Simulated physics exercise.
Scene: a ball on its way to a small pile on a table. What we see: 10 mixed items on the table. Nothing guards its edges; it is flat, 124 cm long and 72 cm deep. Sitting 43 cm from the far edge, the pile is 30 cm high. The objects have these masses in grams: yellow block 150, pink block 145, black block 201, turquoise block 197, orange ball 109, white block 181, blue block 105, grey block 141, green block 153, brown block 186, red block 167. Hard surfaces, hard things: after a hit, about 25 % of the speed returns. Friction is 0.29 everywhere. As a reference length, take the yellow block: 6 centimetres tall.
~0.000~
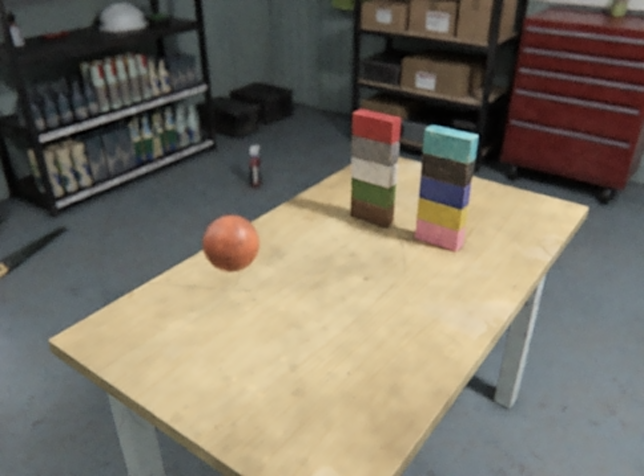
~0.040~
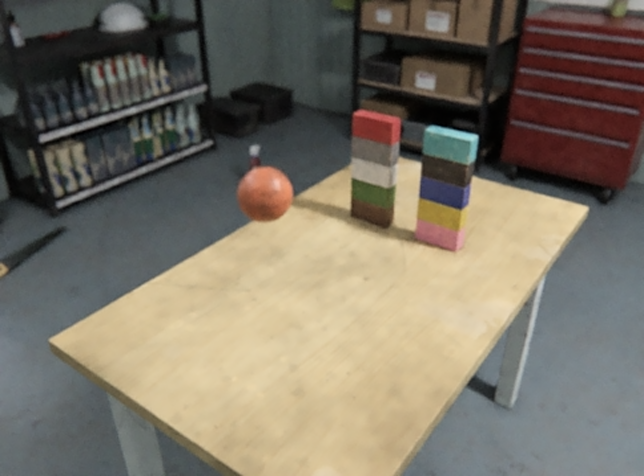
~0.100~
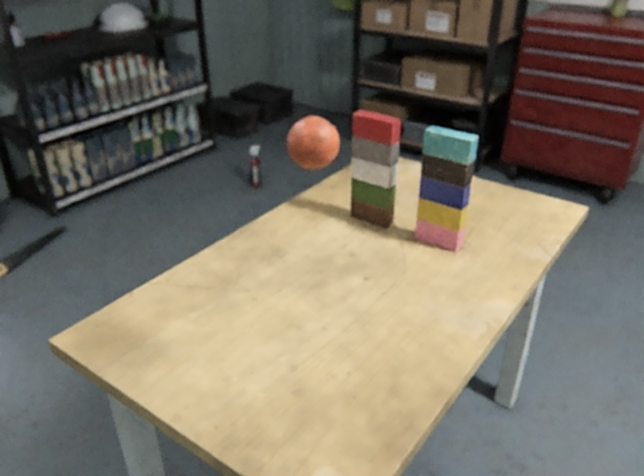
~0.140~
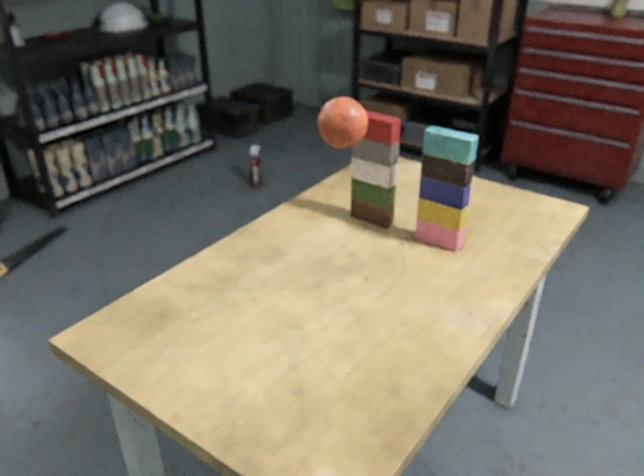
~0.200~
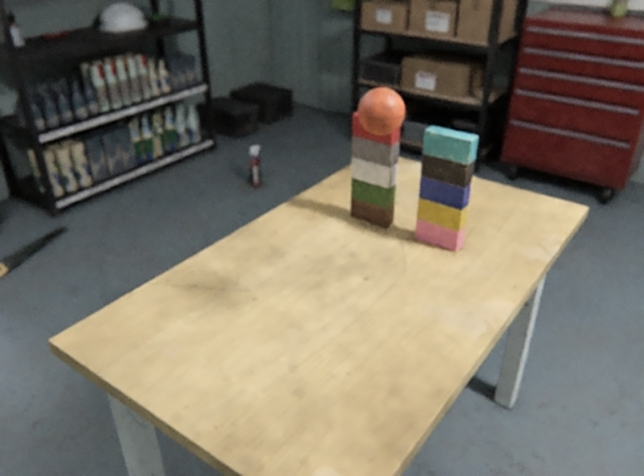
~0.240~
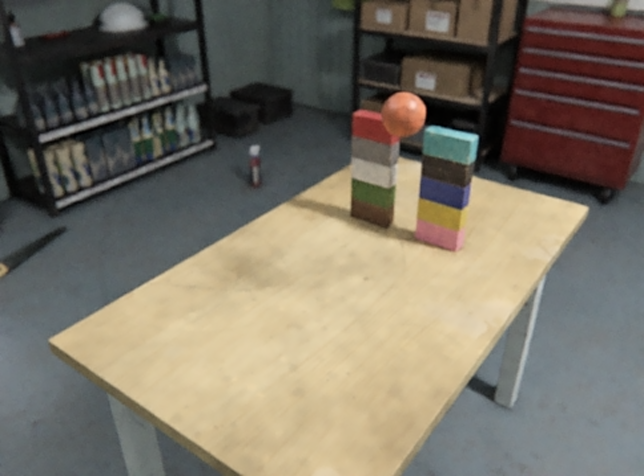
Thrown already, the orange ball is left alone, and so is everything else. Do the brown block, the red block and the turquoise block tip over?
The brown block does not tip; the red block does not tip; the turquoise block tips over.
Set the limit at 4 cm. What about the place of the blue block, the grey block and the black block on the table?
Well, the blue block winds up somewhere else; the grey block remains where it was; and the black block winds up somewhere else.
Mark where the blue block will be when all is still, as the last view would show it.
My guess is roughly (455, 221).
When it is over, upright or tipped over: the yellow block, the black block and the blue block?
Outcome noted - the yellow block survives without falling, the black block ends up fallen, the blue block ends up fallen.
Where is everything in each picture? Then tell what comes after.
In the first picture, 63 cm to the stack; orange ball (231, 244); brown block (372, 210); red block (376, 127); turquoise block (450, 144).
In the second picture, 56 cm to the stack; orange ball (265, 195); black block (447, 168).
In the third picture, 45 cm to the stack; orange ball (313, 143); blue block (444, 191).
In the fourth picture, 37 cm to the stack; orange ball (342, 123); green block (373, 191).
In the fifth picture, 26 cm to the stack; orange ball (381, 111); pink block (440, 232).
In the sixth picture, 19 cm to the stack; orange ball (404, 115); brown block (372, 210); red block (376, 127); turquoise block (450, 145).
After 0.54 s, orange ball near (441, 246); turquoise block leaning 49° near (467, 149); black block leaning 36°; blue block leaning 36°.
After 0.84 s, orange ball near (441, 256); turquoise block upside down near (466, 171); blue block on its side; black block leaning 58°.
By the end (1.6 s), off the table and tipped over, turquoise block; tipped over on the table, black block and blue block; the other 7 in place, give or take 4 cm. Seen from the same camera at the end, brown block near (372, 210), red block near (376, 127).
